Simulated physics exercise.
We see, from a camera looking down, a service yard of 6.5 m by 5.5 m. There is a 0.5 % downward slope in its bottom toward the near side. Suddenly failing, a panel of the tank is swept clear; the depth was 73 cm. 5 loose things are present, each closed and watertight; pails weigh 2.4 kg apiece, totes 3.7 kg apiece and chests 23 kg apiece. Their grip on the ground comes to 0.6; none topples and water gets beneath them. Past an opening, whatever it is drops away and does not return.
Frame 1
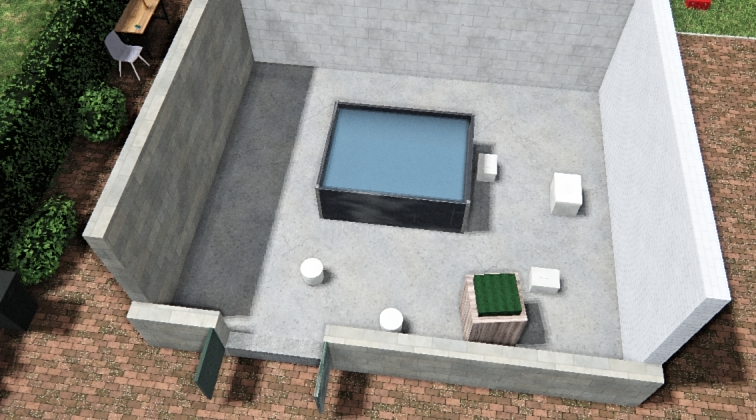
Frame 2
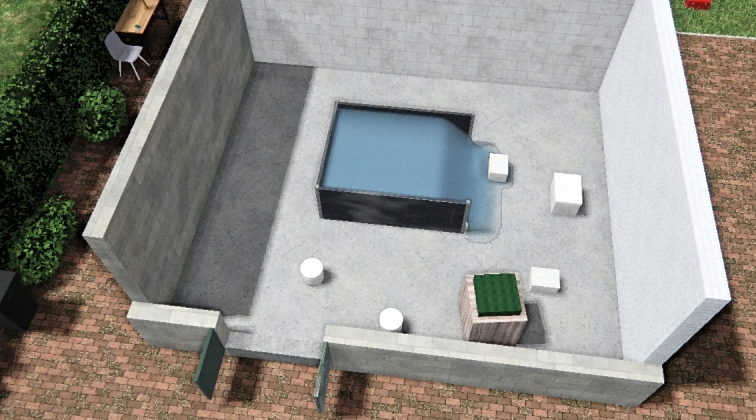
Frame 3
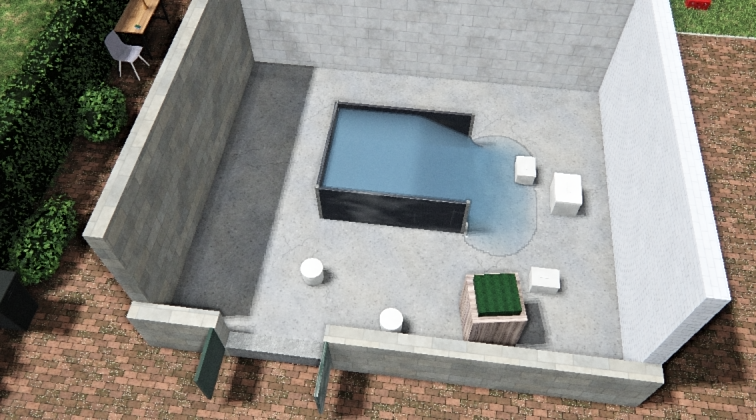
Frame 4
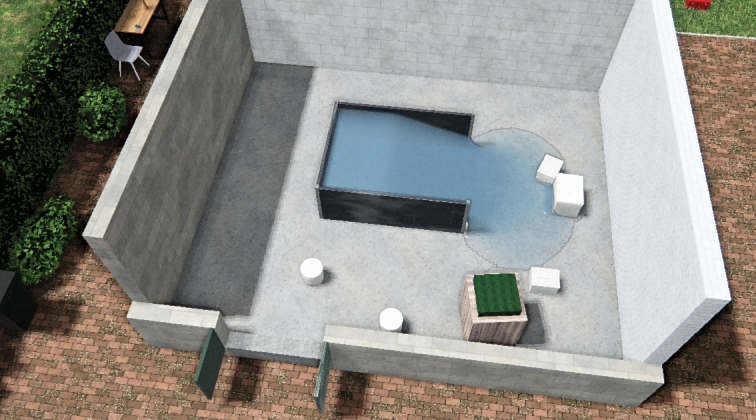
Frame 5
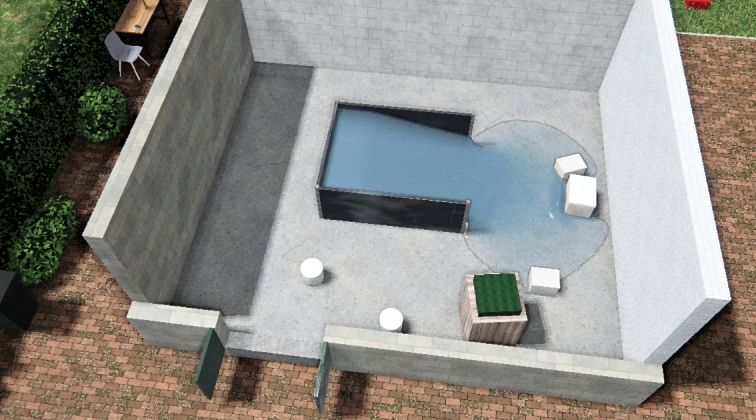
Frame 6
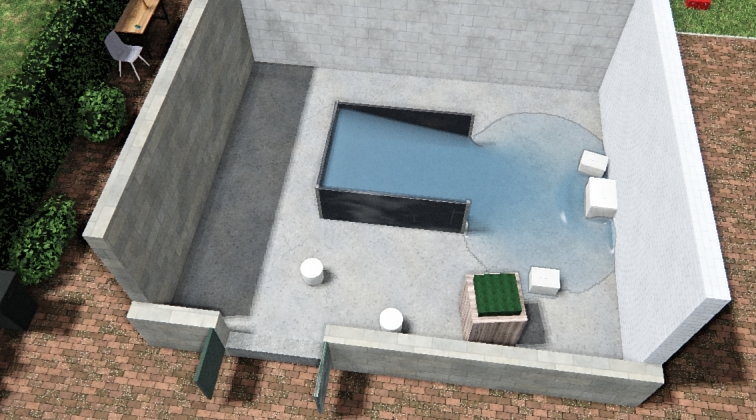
A walled yard seen from above, water pouring from a dark tank's right side, spreading and pushing two white blocks rightward in turn.
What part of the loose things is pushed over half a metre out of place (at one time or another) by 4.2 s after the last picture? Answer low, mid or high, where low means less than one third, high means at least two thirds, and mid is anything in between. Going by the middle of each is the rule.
High.
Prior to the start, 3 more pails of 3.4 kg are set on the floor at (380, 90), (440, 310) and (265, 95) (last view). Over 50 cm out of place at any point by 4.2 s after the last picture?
Result, one by one: Exceeded, not exceeded and not exceeded.
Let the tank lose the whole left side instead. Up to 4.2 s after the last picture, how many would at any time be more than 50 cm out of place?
Then 2 of them would.
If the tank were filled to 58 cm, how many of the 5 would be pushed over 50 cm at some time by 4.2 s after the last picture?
That would give 4.
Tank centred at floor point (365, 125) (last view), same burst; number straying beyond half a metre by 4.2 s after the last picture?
Then 4.
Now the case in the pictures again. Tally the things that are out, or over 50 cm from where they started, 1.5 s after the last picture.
I make it 3 by then.
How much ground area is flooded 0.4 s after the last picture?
13 m2.
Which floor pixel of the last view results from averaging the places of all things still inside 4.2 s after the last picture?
At about (357, 229).
Then, 0.4 s after the last picture 2 of 5 are over 50 cm from their spots; 2 afloat.
Then, 1.5 s after the last picture 3 of 5 are over 50 cm from their spots; 3 afloat.
Then, 2.8 s after the last picture 4 of 5 are over 50 cm from their spots; 3 afloat.
Then, 4.2 s after the last picture 5 of 5 are over 50 cm from their spots, and 5 have been at some point; 3 afloat.
